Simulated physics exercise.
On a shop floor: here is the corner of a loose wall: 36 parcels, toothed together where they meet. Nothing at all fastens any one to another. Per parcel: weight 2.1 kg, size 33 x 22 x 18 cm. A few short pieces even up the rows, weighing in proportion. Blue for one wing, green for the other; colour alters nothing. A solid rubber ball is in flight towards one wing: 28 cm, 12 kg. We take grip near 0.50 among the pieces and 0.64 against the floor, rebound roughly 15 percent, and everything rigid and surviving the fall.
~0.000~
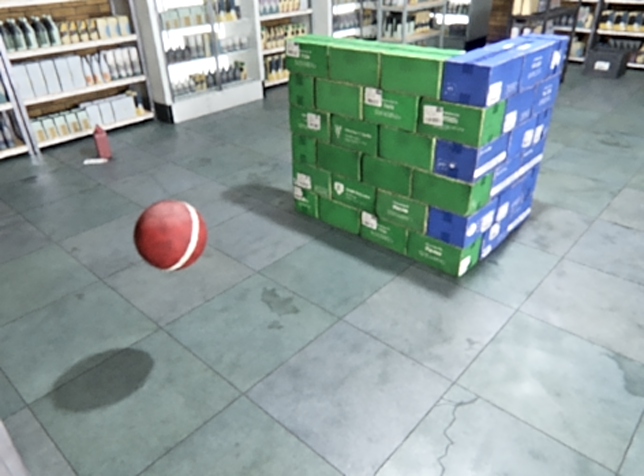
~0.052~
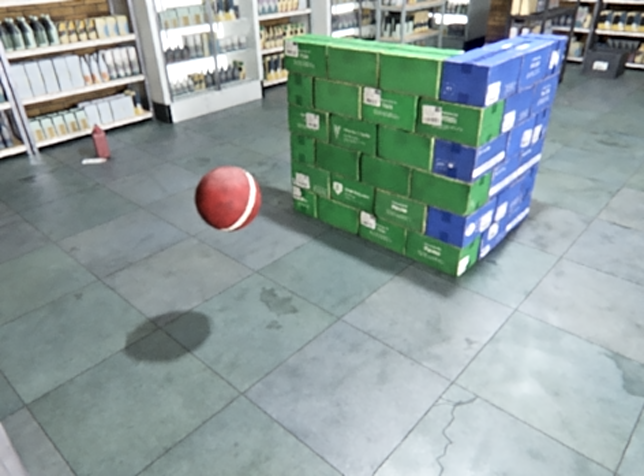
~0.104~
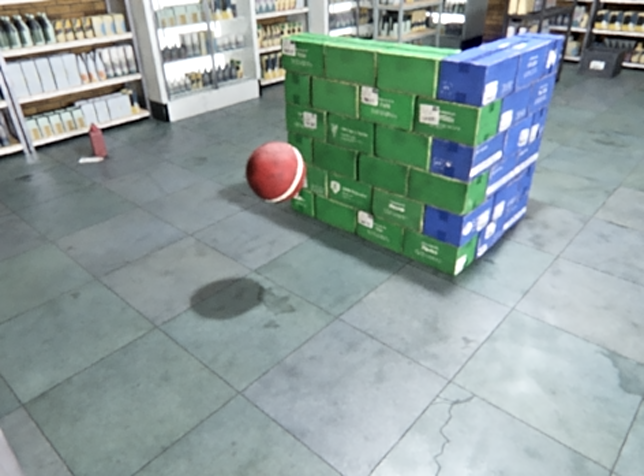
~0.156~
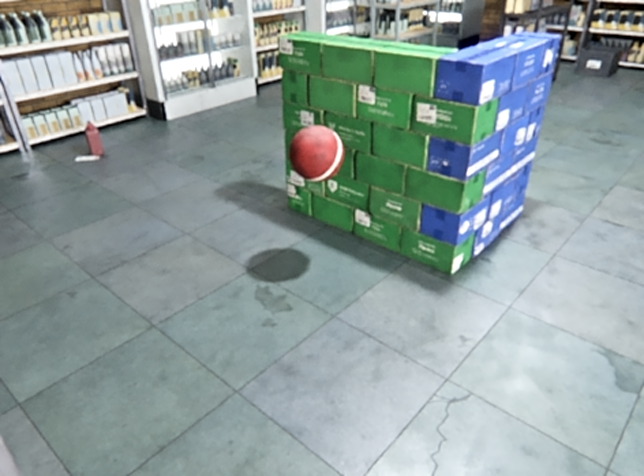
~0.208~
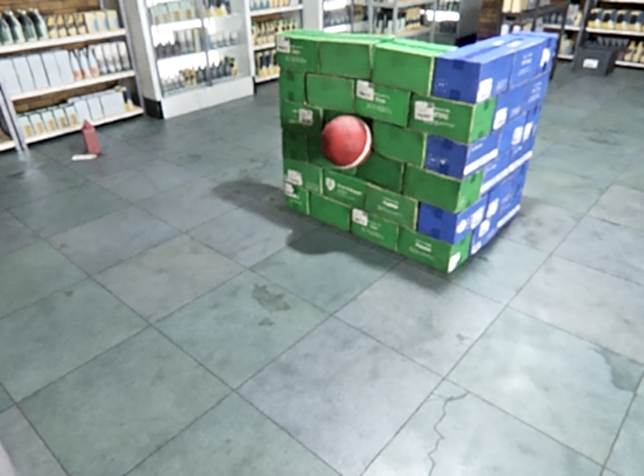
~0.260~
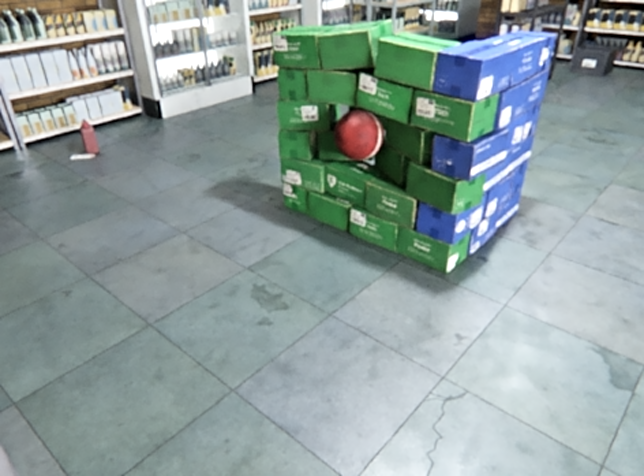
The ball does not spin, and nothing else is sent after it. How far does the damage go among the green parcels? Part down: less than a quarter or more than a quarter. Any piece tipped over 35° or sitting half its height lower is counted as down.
It comes to over a quarter.
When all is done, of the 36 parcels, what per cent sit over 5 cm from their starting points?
It works out to 45 percent.
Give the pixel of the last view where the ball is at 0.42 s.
Pixel position: Around (393, 142).
Around 0.42 s, ball still moving; 1 of the 21 green parcels down (1 of 36 in all colours); top green parcel tipped 5°; top blue parcel displaced 43 mm.
Around 0.98 s, ball still moving; 7 of the 21 green parcels down (7 of 36 in all colours); top green parcel tipped 36°, 19 cm lower; top blue parcel displaced 43 mm.
Around 2.00 s, ball still moving; 11 of the 21 green parcels down (11 of 36 in all colours); top green parcel upside down; top blue parcel displaced 44 mm.
Finally (3.0 s), ball rolling away; 11 of the 21 green parcels down (11 of 36 in all colours); top green parcel upside down; top blue parcel displaced 45 mm. That is 52 per cent. Seen by the last camera, middles, top green parcel near (303, 231), top blue parcel near (481, 75).
